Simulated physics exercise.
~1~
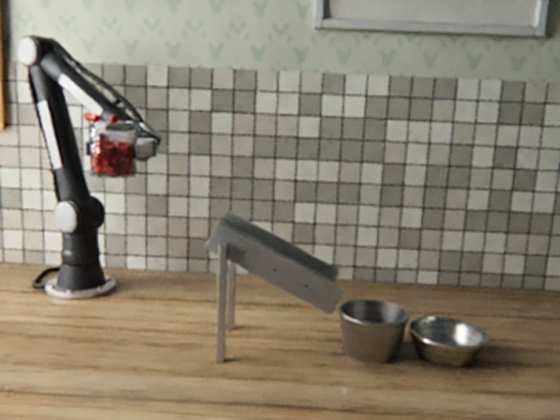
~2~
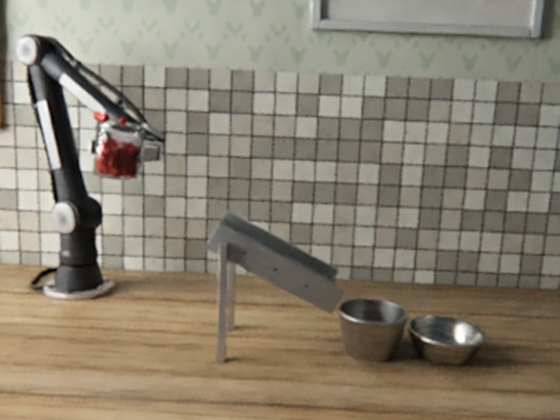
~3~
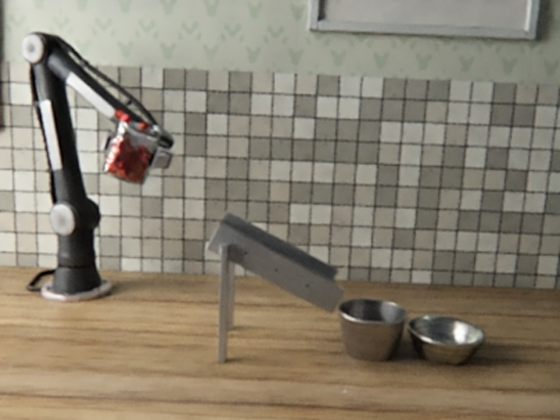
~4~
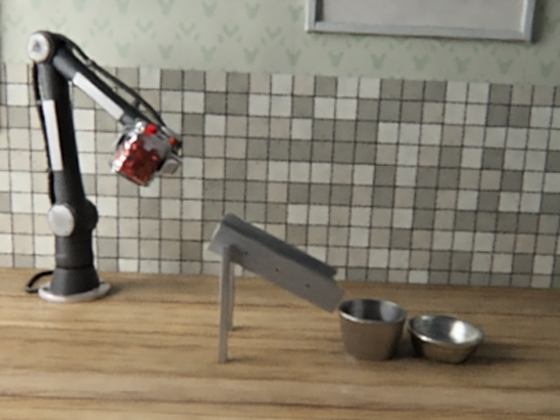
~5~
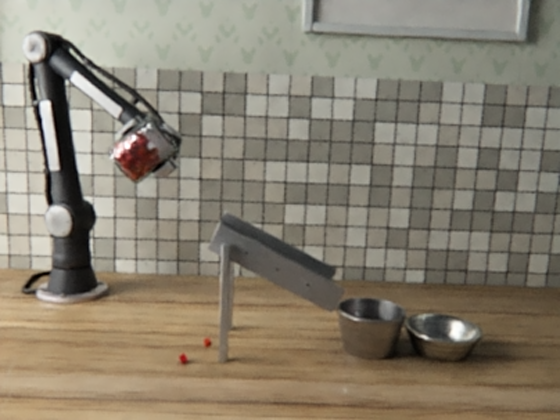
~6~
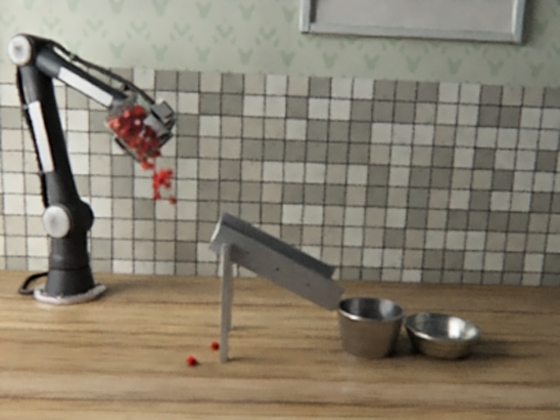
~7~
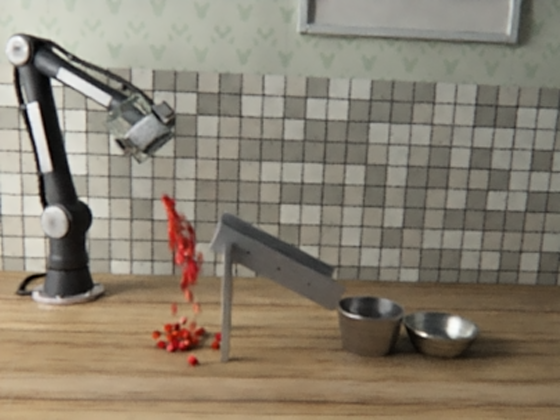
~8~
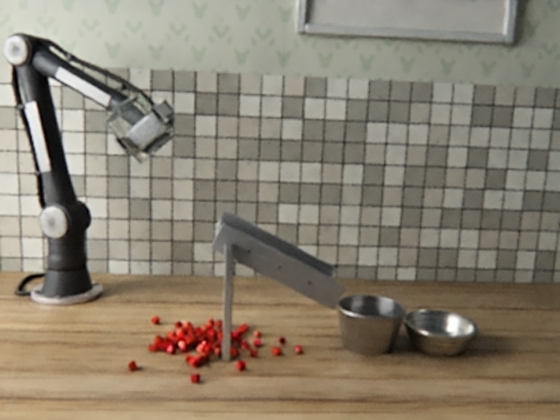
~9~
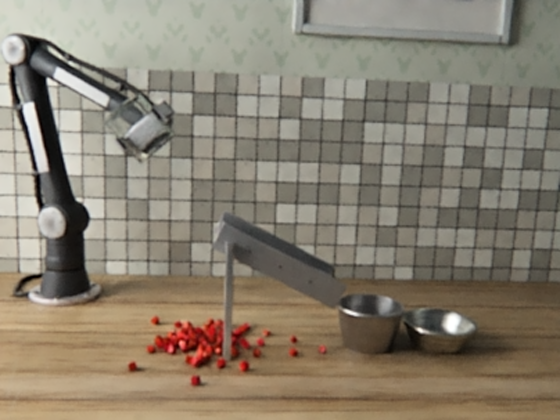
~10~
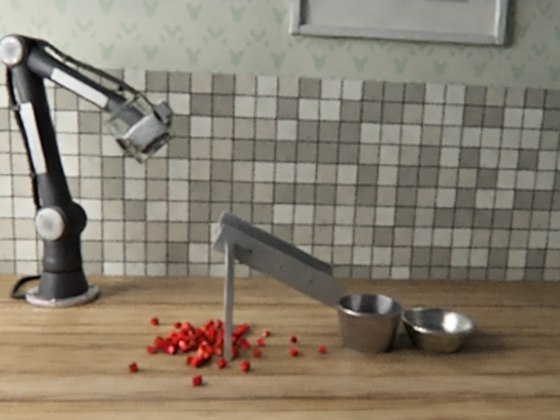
Red vegetable dice spilling onto a wooden table as a robot arm upends a clear beaker short of a chute and metal bowls.
